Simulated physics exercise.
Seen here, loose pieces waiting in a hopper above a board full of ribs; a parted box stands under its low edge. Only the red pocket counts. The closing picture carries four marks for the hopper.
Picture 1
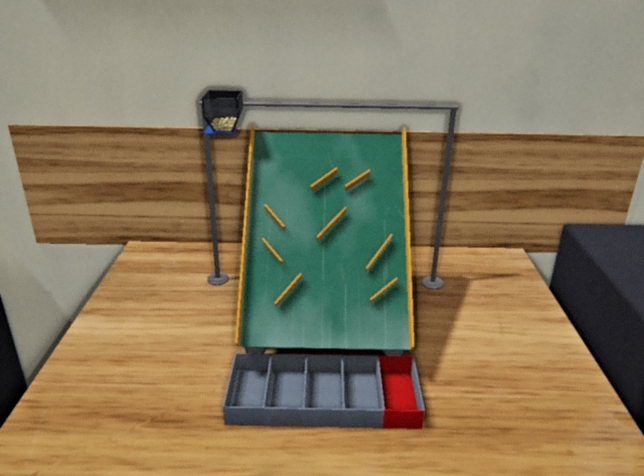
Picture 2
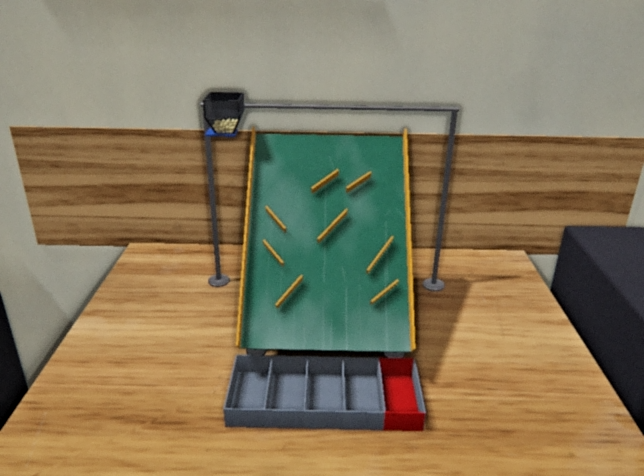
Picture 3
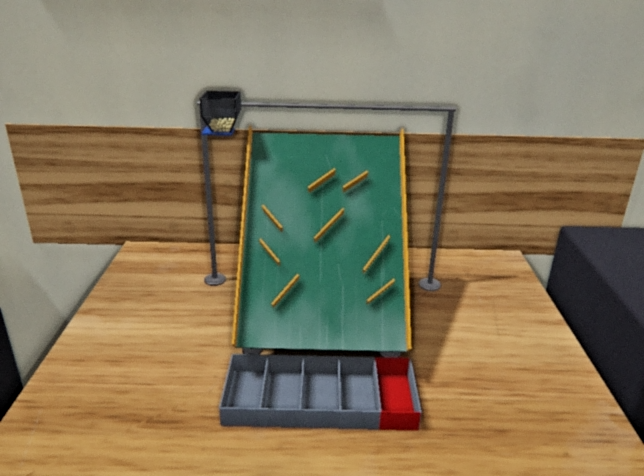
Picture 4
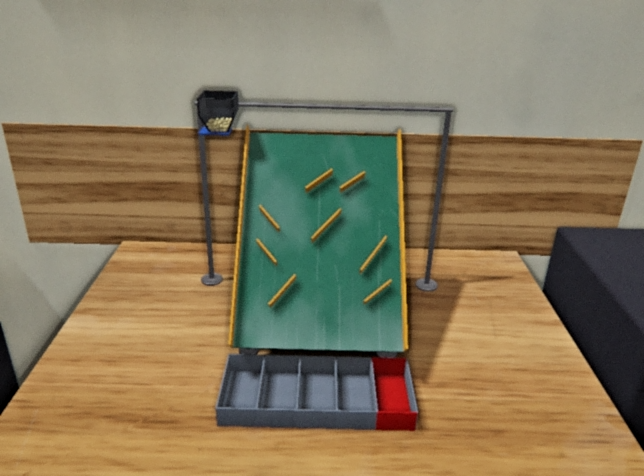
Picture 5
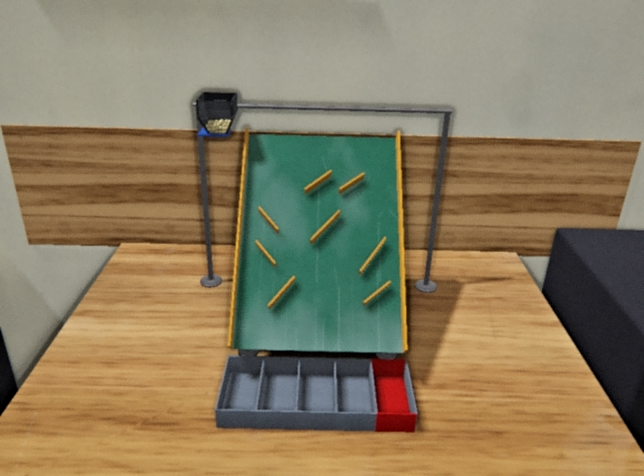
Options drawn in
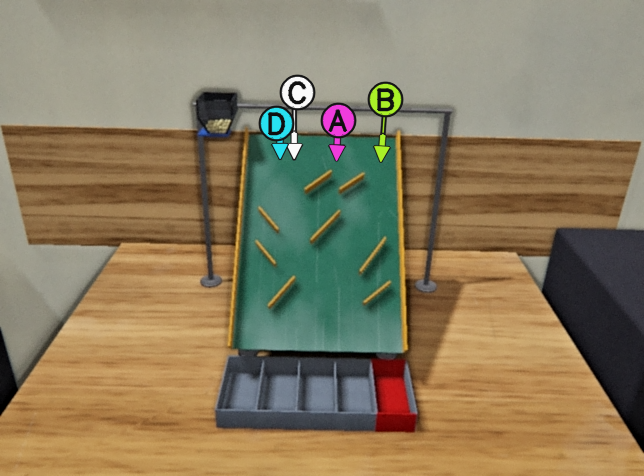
A green sloping board with yellow edges and short yellow ribs stands on a light wooden table, seen from the front and slightly above, against a pale wall with a wood-grain band. A dark hopper holding pale beans hangs at the upper left of a grey metal frame, and a grey box with a red right-hand pocket sits below. Nothing on the table moves; only the camera shifts very slightly.
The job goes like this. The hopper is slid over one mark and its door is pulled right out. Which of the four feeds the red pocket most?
Choose B.
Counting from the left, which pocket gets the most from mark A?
It is the first one.
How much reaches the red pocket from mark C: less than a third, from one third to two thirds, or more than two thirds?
Less than a third.
On the marked copy, mark A meets the board at (336, 155); mark B meets the board at (381, 156); mark C meets the board at (294, 153); mark D meets the board at (280, 153).
With A, none in the red pocket, nearly all in other pockets, a small part outside the box.
With B, about a third in the red pocket, about half in other pockets, a small part outside the box.
With C, a stray few in the red pocket, nearly all in other pockets, a stray few outside the box.
With D, none in the red pocket, nearly all in other pockets, a small part outside the box.
